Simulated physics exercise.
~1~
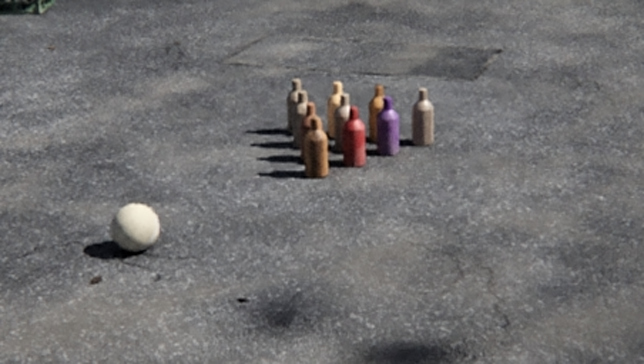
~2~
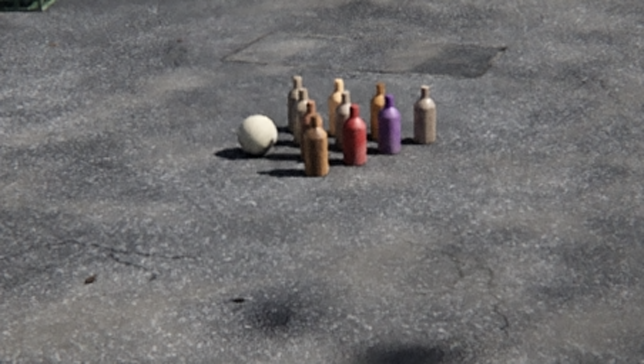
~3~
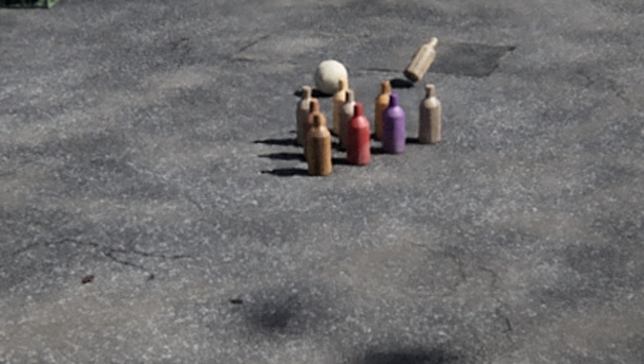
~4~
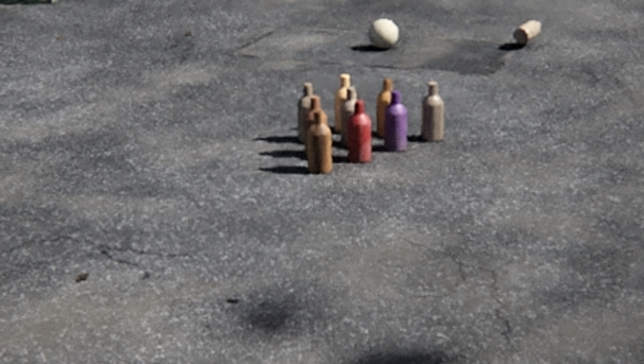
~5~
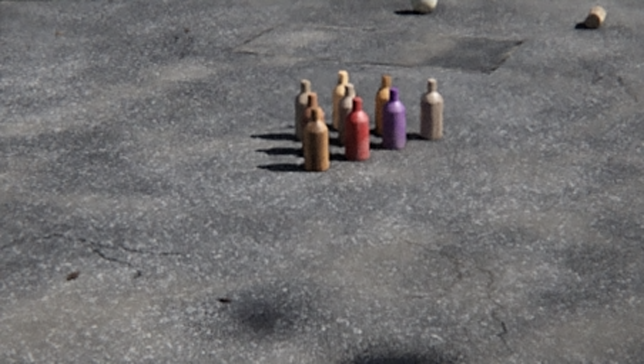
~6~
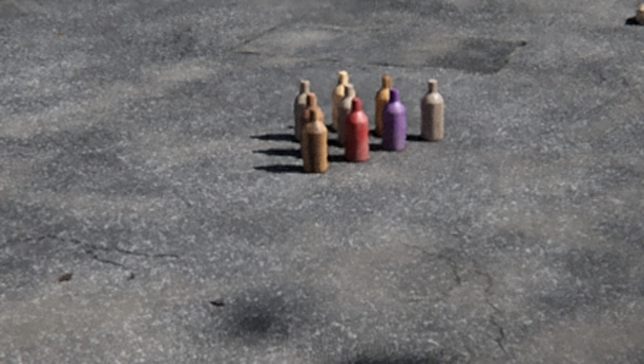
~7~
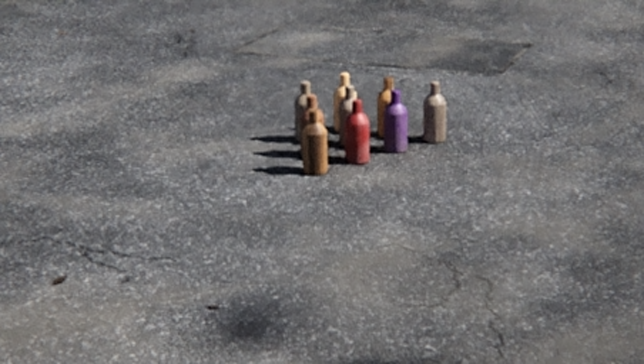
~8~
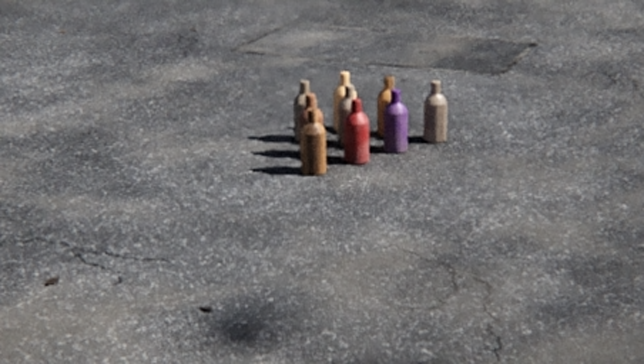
The video shows a pale ball rolling up and to the right across grey pavement into a cluster of upright wooden skittles, knocking one away from the back. Ball and toppled skittle roll out of view, while the rest, including the red and purple ones, remain standing.
